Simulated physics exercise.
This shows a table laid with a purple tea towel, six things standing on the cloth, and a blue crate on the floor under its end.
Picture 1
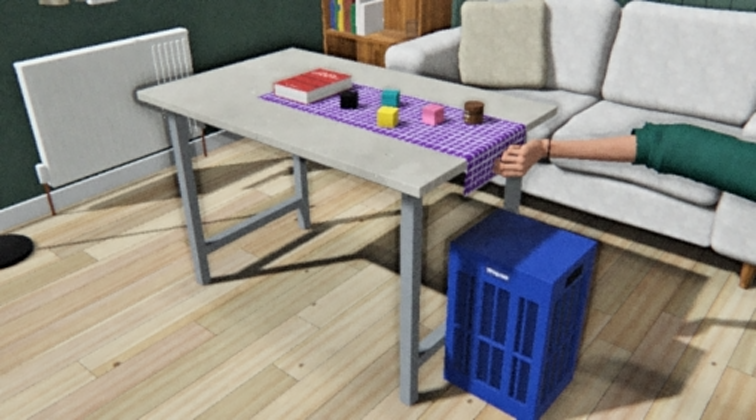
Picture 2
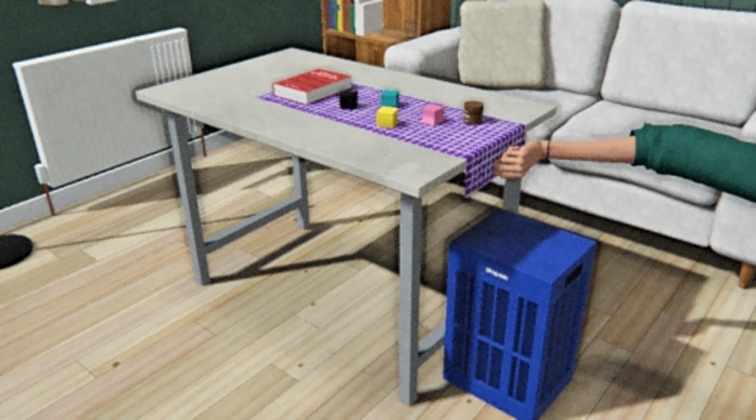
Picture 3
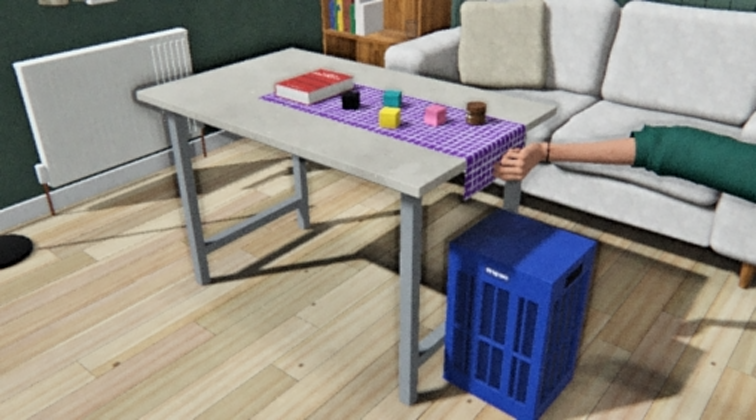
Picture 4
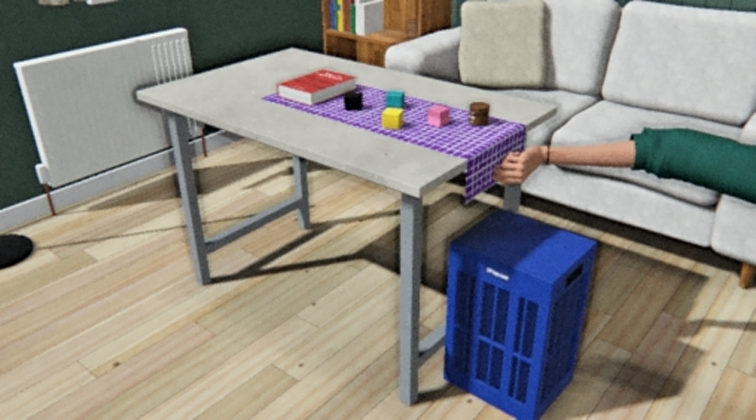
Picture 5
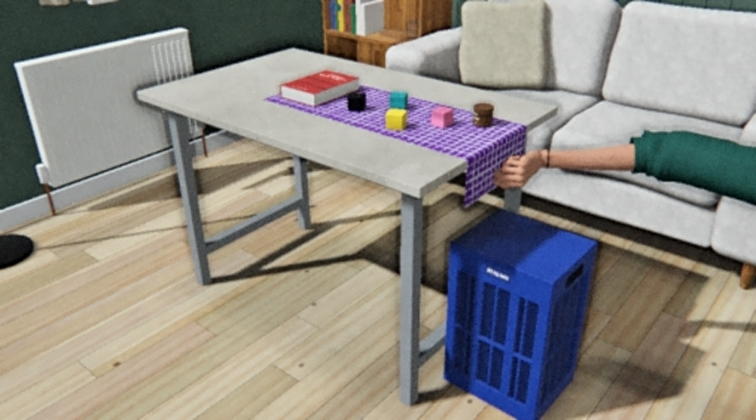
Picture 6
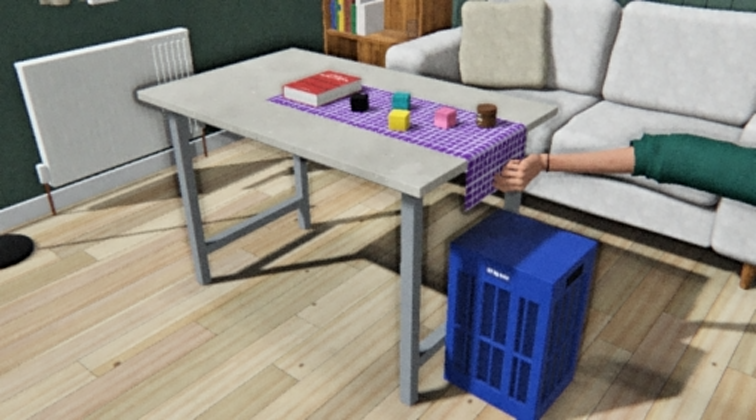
A hand slowly pulls a purple checked cloth slightly right, carrying the objects on it along.
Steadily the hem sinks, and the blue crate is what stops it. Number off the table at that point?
The final total over the edge will be one.
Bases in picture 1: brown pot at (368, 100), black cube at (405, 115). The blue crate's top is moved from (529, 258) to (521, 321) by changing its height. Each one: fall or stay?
Result: Brown pot still there, black cube gone.
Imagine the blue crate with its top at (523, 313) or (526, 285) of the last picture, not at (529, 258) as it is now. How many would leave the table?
Over the edge: 3, then 2.
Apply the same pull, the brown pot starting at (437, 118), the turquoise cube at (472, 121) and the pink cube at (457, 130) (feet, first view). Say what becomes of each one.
The brown pot will stay where it is, the turquoise cube will end up down, and the pink cube will end up down.
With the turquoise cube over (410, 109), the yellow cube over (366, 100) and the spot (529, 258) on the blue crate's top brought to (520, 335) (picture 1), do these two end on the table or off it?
The turquoise cube ends up off the top and the yellow cube ends up still on top.
Soon after, hem near (494, 212); all still up.
Then, hem on the crate; brown pot gone.
At rest, hem on the crate; brown pot gone. It carries off one.
